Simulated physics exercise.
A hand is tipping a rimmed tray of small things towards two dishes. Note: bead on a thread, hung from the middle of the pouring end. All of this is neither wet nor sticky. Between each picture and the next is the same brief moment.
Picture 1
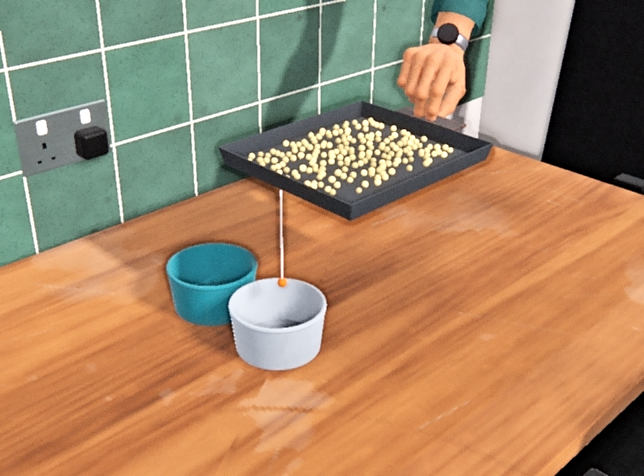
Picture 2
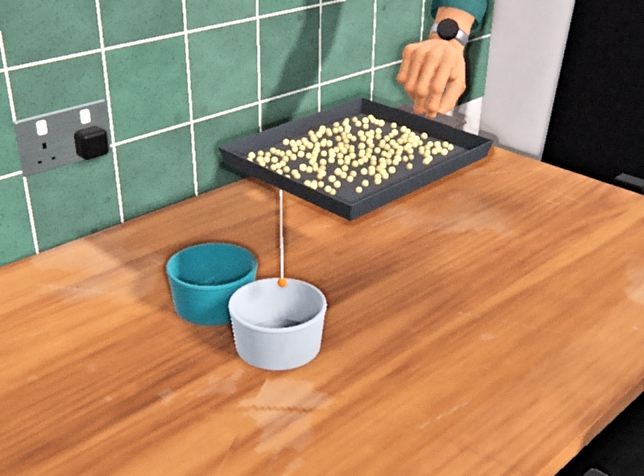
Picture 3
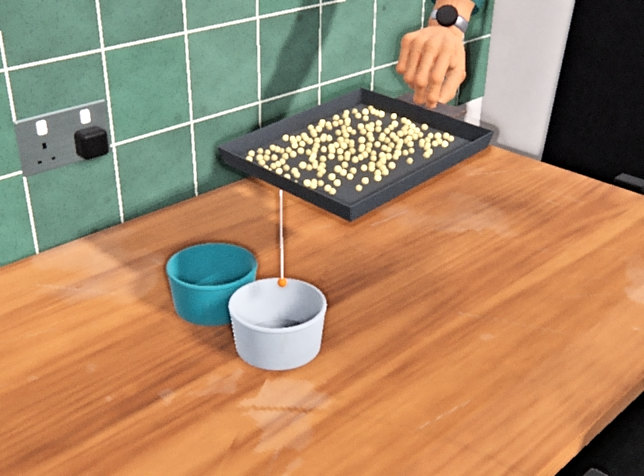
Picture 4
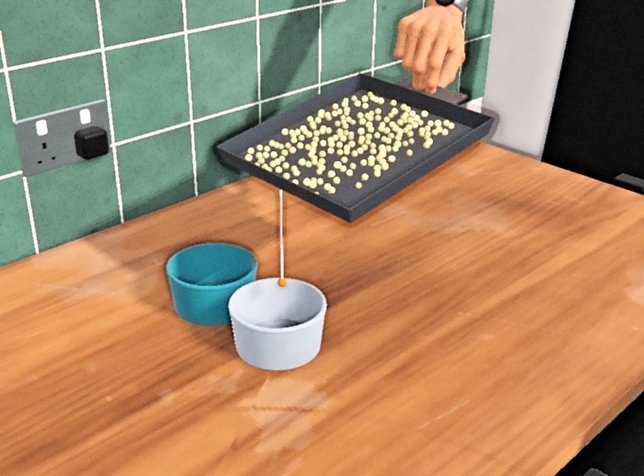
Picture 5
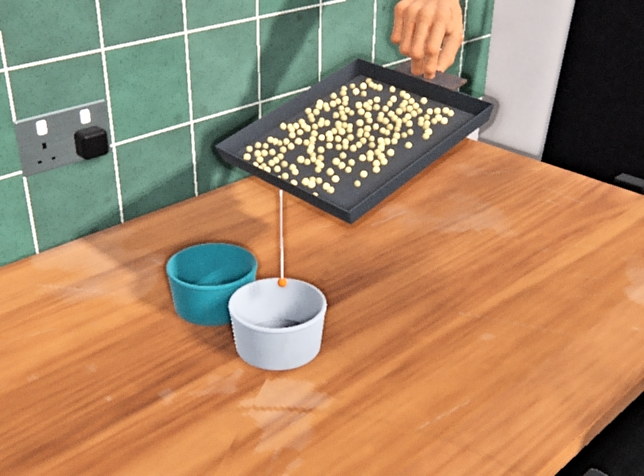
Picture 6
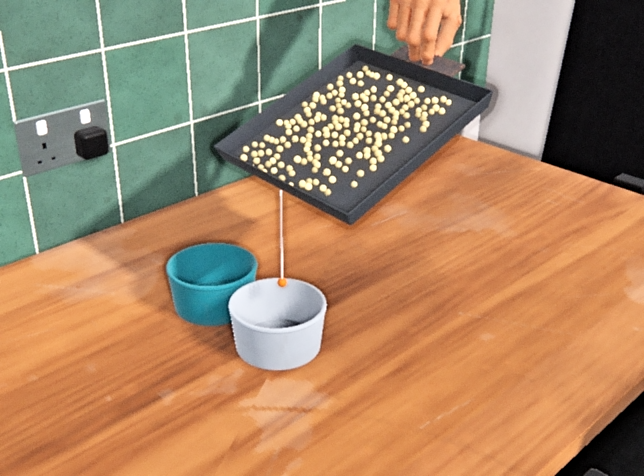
On a wooden kitchen counter, a hand slowly raising the far end of a dark tray of pale beans beside two dishes.
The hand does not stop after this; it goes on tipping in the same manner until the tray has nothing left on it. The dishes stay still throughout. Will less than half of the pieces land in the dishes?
Mostly wasted.
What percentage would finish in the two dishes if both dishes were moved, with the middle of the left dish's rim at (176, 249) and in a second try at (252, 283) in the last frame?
Roughly 10% on the first try and 60% on the second.
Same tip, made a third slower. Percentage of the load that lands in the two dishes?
I'd say 30 percent or thereabouts.
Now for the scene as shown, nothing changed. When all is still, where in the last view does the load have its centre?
Somewhere around (277, 367) in the final view.
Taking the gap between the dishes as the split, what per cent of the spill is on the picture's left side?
Roughly 30 %.
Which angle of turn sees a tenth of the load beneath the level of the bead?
Approx. 95° from level.
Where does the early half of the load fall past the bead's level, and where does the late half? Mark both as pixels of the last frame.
It goes through near (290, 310) first, then near (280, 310).
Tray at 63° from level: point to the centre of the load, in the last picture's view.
I'd put it at about (295, 187).
Soon after the last picture, tray tipped steeply; nearly all on the tray; a small part in the air.
A little later, tray tipped past a quarter turn; about half on the tray; a small part in the right dish; a small part outside both; about a third in the air.
Later still, tray tipped past a quarter turn; about a third in the right dish; about two thirds outside both.
At rest, tray tipped past a quarter turn; about a third in the right dish; none in the left dish; about two thirds outside both.
